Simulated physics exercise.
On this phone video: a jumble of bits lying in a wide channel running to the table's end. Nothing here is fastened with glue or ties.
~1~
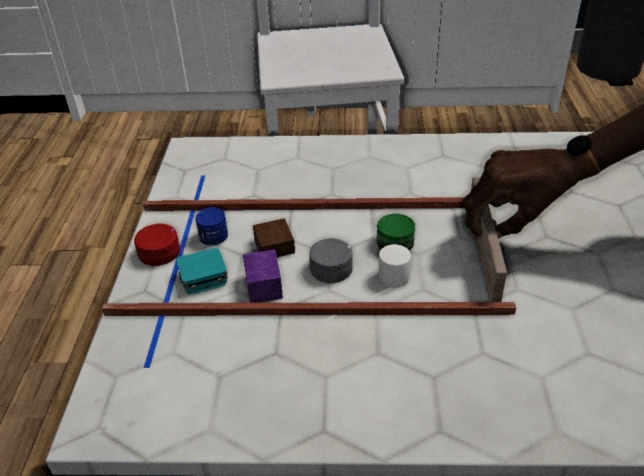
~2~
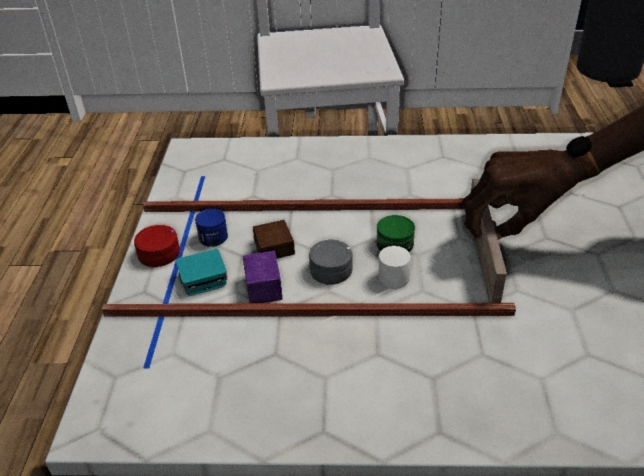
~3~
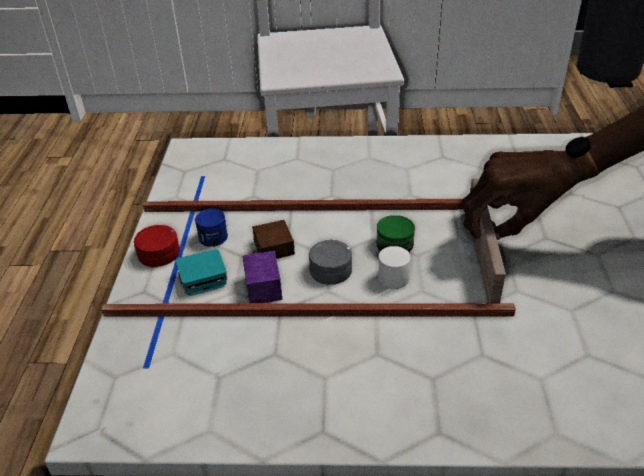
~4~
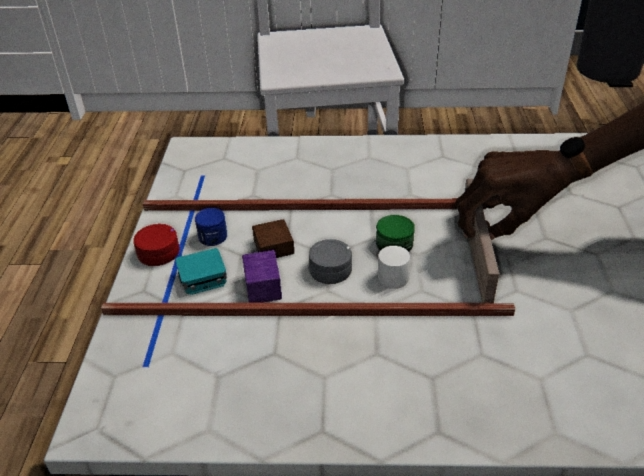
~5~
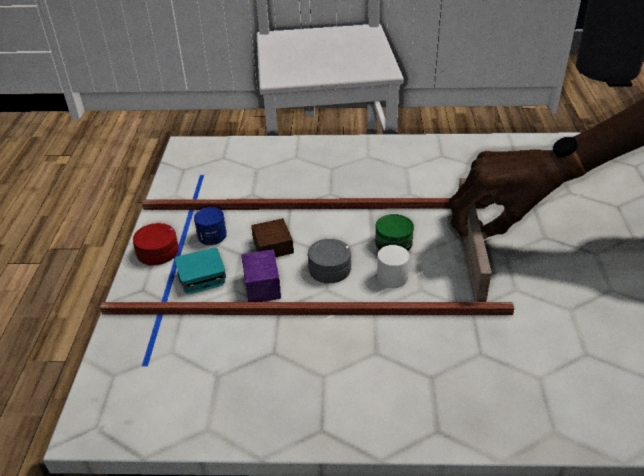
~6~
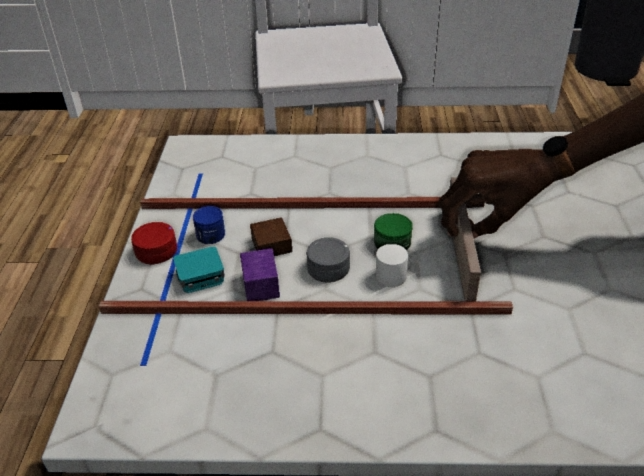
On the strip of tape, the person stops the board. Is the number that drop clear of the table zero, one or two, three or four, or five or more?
So the count of drops is three to four.
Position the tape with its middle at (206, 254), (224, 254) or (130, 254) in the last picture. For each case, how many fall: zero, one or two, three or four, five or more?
Going through the tapes in order, the count is not one, then none at all, then 5 or more.
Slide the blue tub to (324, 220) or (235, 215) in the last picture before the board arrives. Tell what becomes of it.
In order, the object stays where it is, then stays where it is.
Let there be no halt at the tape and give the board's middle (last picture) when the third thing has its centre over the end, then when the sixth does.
Its centre point is roughly (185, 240) and later (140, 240).
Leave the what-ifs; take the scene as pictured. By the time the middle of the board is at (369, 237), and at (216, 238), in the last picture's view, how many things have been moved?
At the first spot the count is 3, and at the second it is 8.
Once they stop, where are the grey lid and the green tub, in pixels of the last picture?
In the last picture the grey lid sits around (133, 250) and the green tub around (162, 229).
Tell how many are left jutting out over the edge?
Looks like 2 of them.
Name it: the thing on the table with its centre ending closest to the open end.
The one you want is the brown block.
Early on, none off yet; red lid at rest near (155, 243); blue tub at rest near (209, 225); turquoise case at rest near (200, 271).
A while later, none off yet; red lid at rest near (154, 242); blue tub travelled about its own width near (182, 220); turquoise case travelled about its own width near (171, 272).
Finally, the number that fall off is three or four; lost, turquoise case, blue tub and red lid.
